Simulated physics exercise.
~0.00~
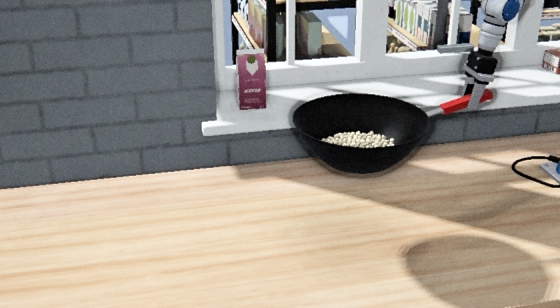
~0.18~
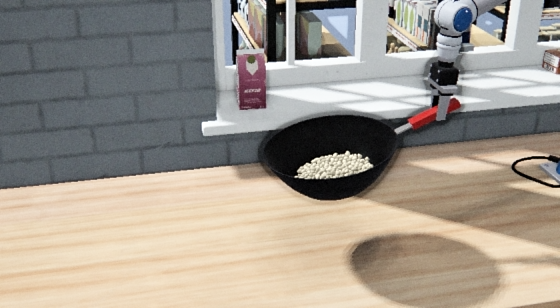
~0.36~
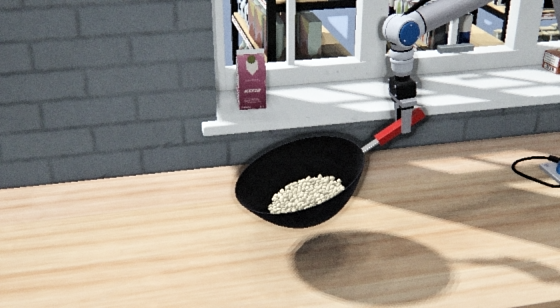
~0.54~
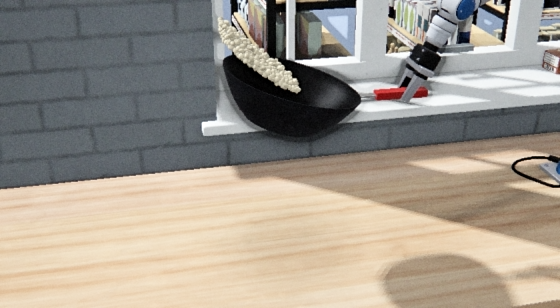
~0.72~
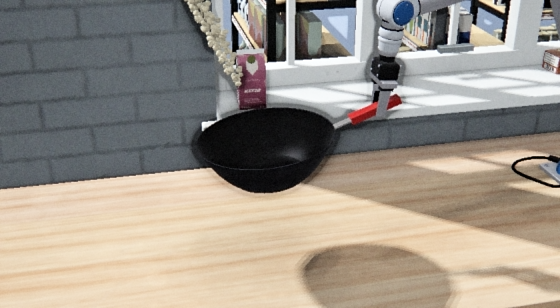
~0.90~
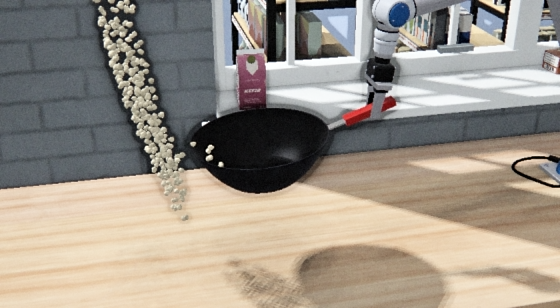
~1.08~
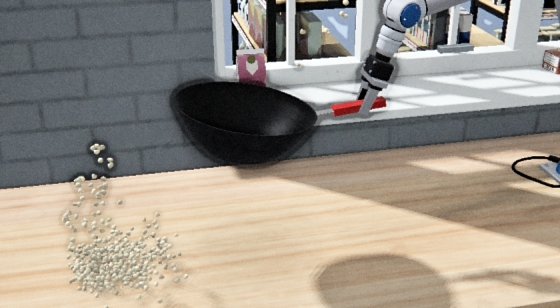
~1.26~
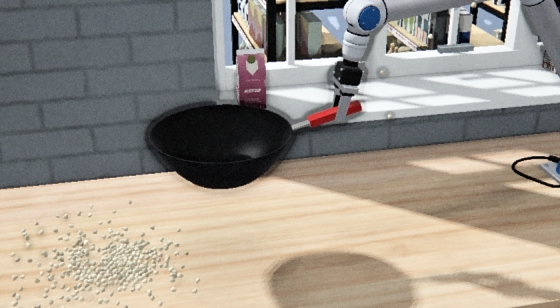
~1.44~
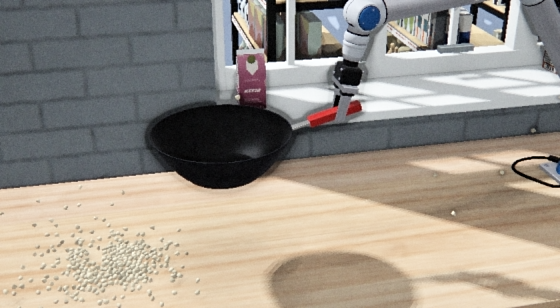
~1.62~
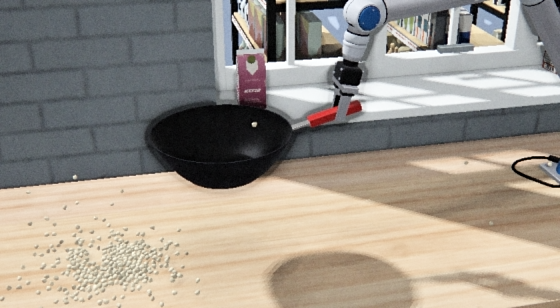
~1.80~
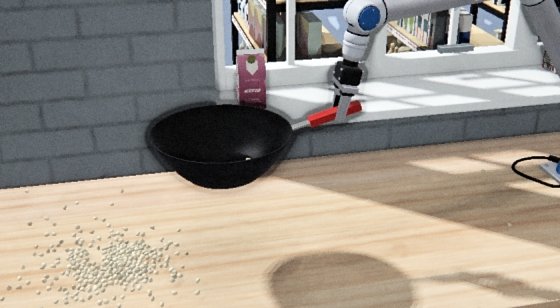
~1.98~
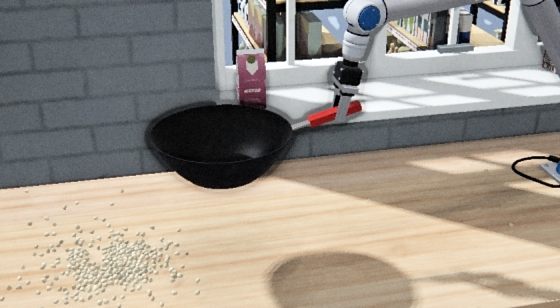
At the start, a robot arm grips the red handle of a black wok holding a heap of pale dried beans, above a wooden surface beside a grey brick wall and window. The arm moves the wok left and down, tilting it, then swings it upward so the beans fly up off its left side. The wok levels as the beans stream down past its left edge. They land on the wood and spread while the wok tips again. Finally, the arm holds the seemingly empty wok level and still, with the beans scattered at lower left.
